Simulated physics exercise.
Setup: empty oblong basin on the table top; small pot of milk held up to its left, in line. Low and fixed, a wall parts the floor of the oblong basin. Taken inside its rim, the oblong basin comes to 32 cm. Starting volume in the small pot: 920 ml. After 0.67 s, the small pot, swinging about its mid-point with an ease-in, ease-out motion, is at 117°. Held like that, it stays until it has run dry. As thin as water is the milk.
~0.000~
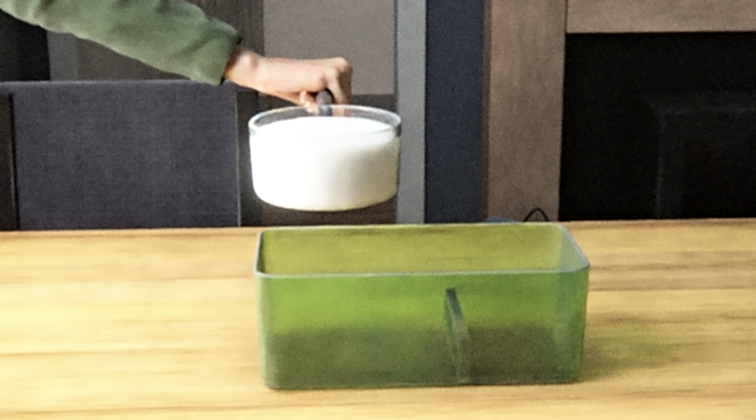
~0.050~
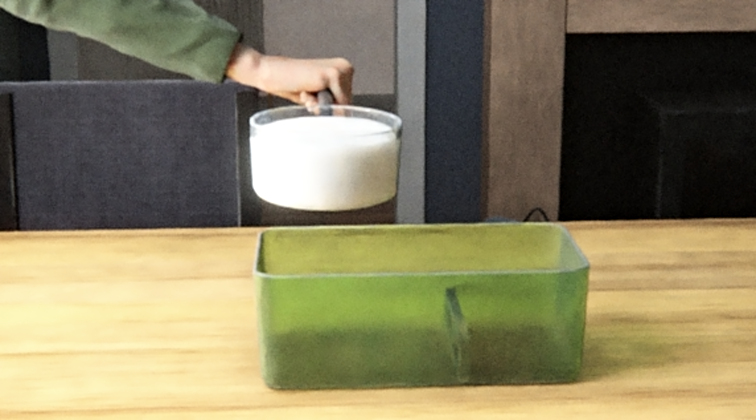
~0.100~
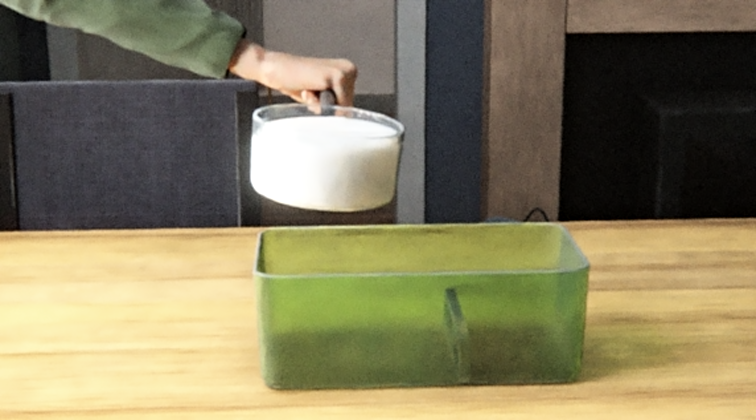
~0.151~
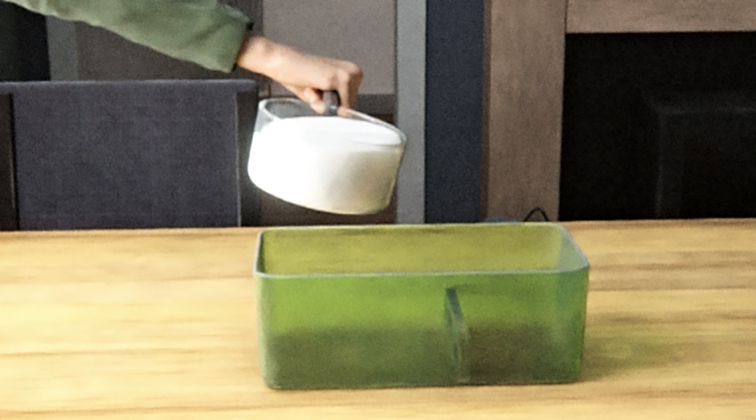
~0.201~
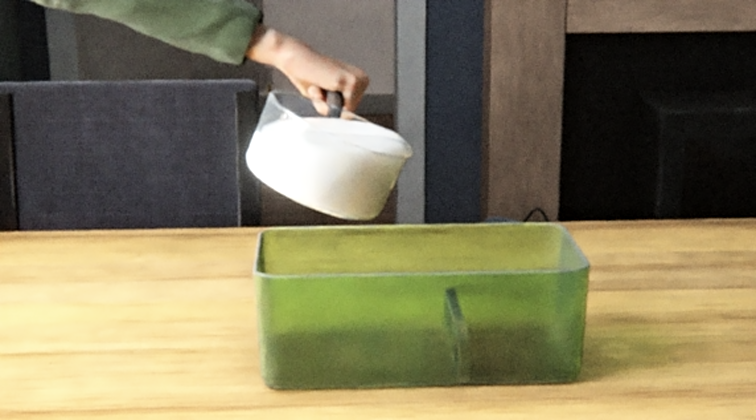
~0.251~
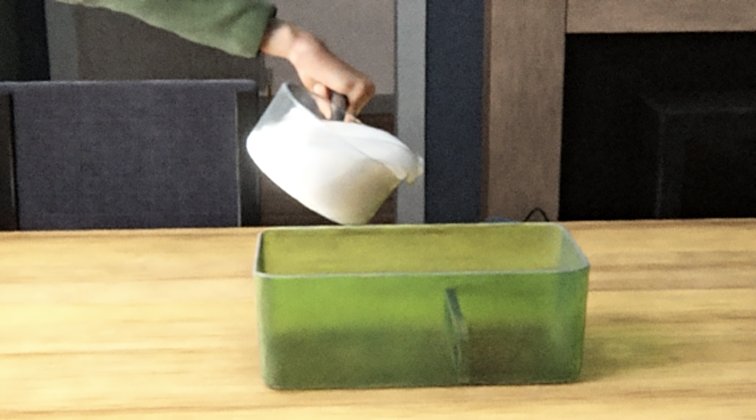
A small clear pot of milk, held level by a hand above an empty green oblong basin on a wooden table, begins to tilt slowly to the right. The hand turns it further, its right rim dipping as the left side lifts, until milk slips over the lowered edge.
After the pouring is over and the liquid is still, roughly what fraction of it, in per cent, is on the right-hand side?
Roughly 28 out of 100 parts.
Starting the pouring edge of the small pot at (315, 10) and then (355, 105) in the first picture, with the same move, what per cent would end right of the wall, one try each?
Respectively 15 and 10 %.
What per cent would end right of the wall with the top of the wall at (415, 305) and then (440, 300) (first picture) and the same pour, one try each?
65 then 40 %.
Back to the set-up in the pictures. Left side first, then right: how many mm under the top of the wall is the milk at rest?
I'd say some 24 mm on the left and some 30 mm on the right.
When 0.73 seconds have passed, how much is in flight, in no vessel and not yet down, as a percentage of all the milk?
7 in a hundred, give or take.
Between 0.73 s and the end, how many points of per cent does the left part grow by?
About 3 percent.
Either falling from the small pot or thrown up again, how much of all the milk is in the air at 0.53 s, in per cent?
20 %.
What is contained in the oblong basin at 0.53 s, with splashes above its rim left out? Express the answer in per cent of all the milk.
Some 64 per cent.
Then, 0.53 s in, the tilt is 104° and 16 per cent is still to pour, 37 is left of the wall and 27 right of it.
Then, 0.73 s in, the tilt is 117° and 2 per cent is still to pour, 64 is left of the wall and 28 right of it.
Then, 0.94 s in, the tilt is 117° and 0 per cent is still to pour, 67 is left of the wall and 28 right of it.
Then, 1.17 s in, the tilt is 117° and 0 per cent is still to pour, 67 is left of the wall and 28 right of it.
Finally, 67 per cent lies left of the wall, 28 right of it and 5 outside.
